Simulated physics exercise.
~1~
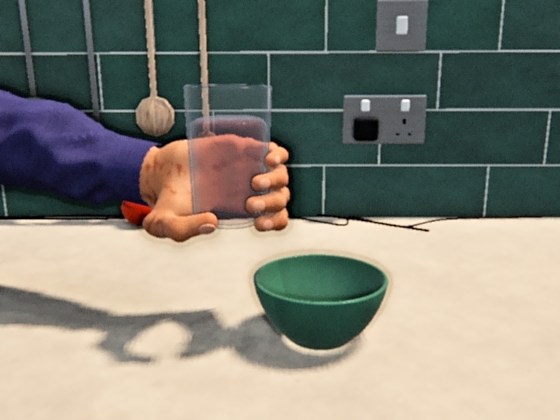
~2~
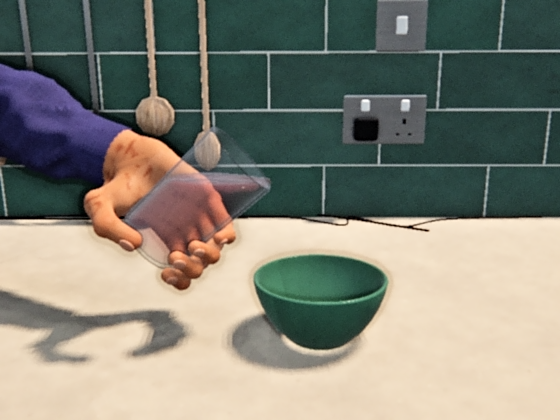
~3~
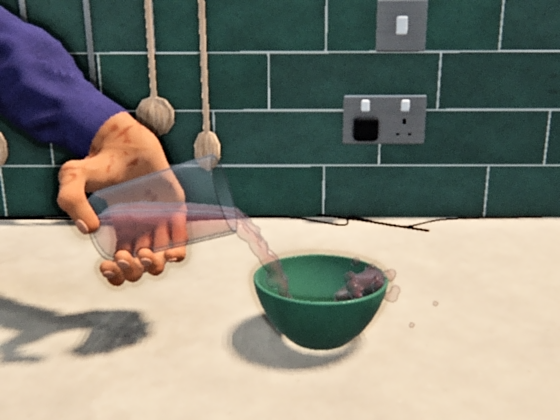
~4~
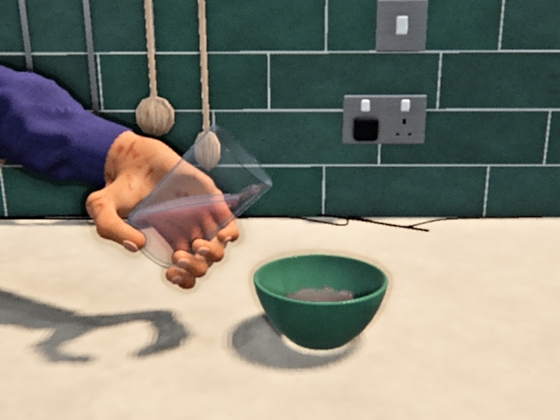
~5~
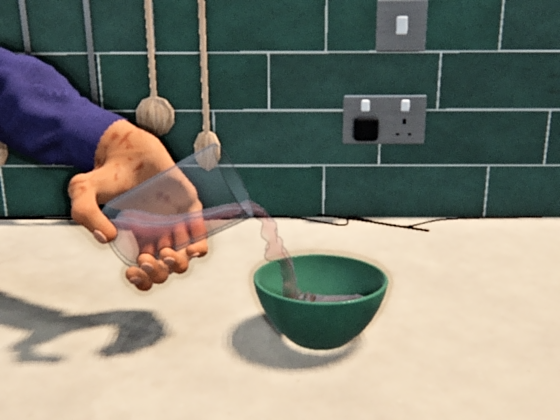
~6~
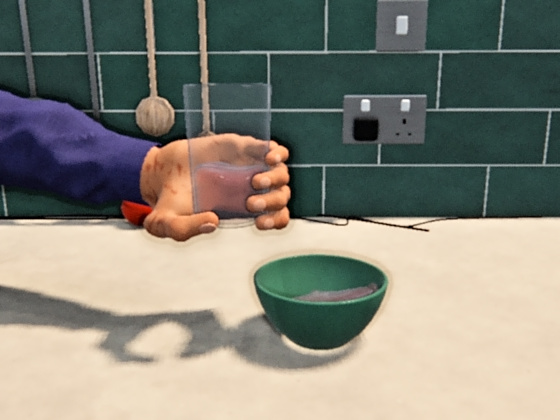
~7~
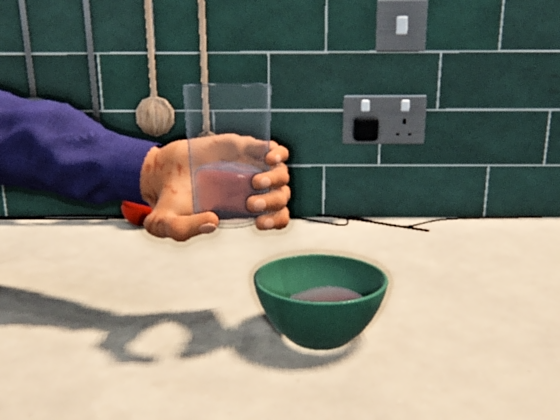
A hand in a dark blue sleeve holds up a clear drinking glass of pinkish liquid at the left, above a pale worktop, seen from the front and slightly above. A green bowl sits empty to the right, with green wall tiles, grey sockets and hanging wooden utensils behind. The hand tips the glass steeply and a stream falls into the bowl, a few drops splashing beyond it. It eases the glass partway back, then tips it again for a second pour. Finally it turns upright, still holding some liquid, while a shallow pool settles in the bowl.
